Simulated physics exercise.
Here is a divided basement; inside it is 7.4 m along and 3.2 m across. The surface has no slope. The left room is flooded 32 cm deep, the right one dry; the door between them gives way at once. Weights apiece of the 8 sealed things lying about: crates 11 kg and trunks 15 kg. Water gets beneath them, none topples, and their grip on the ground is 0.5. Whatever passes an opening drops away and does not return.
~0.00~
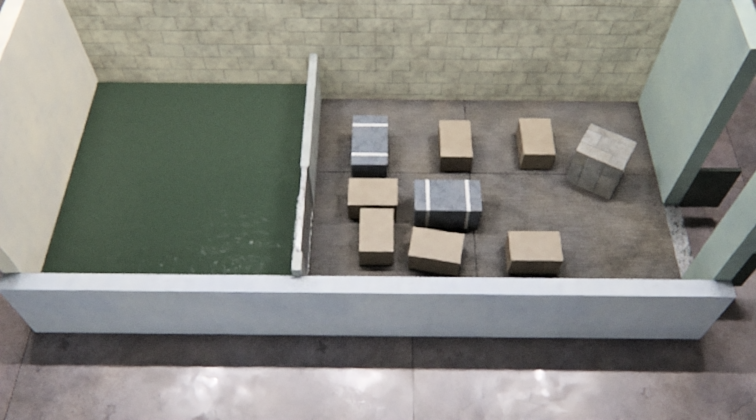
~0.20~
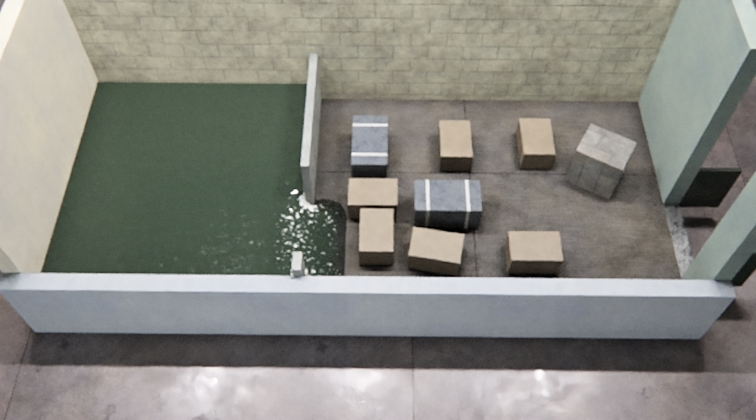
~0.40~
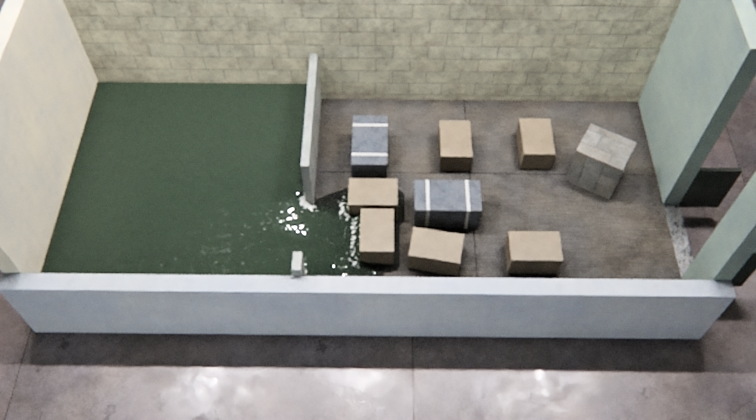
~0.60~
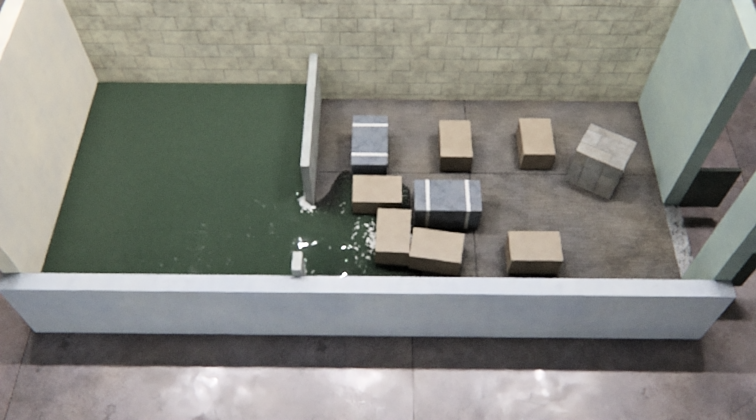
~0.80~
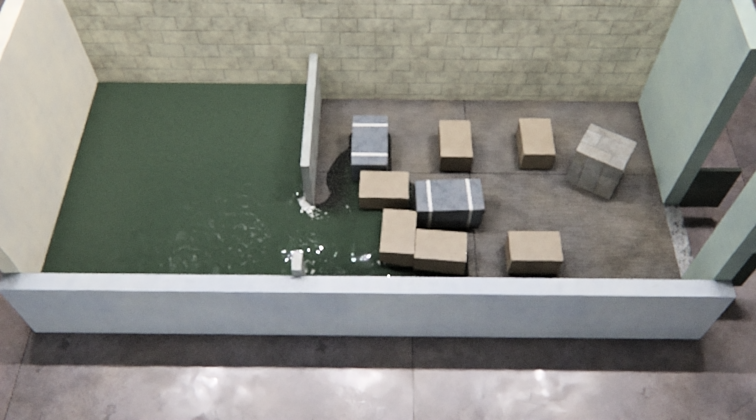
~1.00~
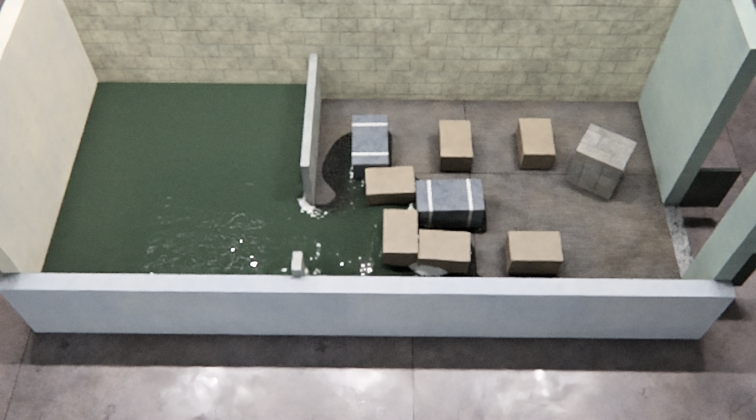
Dark green water filled the left room until part of the dividing wall gave way, then it spread through the gap into the right room and nudged the nearest brown crates slightly to the right.
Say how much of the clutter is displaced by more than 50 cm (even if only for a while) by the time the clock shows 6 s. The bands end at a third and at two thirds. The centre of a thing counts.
That comes to two thirds or above.
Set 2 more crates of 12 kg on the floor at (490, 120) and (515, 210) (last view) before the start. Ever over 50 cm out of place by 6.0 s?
In that order: Less, over.
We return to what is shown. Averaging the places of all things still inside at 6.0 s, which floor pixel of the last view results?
Around (504, 157).
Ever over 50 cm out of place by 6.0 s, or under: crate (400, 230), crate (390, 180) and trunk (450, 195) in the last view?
In turn: More, past it, more.
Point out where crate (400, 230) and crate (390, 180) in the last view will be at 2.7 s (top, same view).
Around (510, 230) and (430, 153).
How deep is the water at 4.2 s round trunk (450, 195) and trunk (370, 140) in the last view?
Roughly 10 and 2 cm.
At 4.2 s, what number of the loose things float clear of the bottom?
At that moment 2.
After 1.4 s 0 of 8 are over 50 cm from their spots; 1 afloat.
After 2.7 s 5 of 8 are over 50 cm from their spots; 2 afloat.
After 4.2 s 6 of 8 are over 50 cm from their spots; 2 afloat.
After 6.0 s 6 of 8 are over 50 cm from their spots, and 7 have been at some point; 4 afloat.
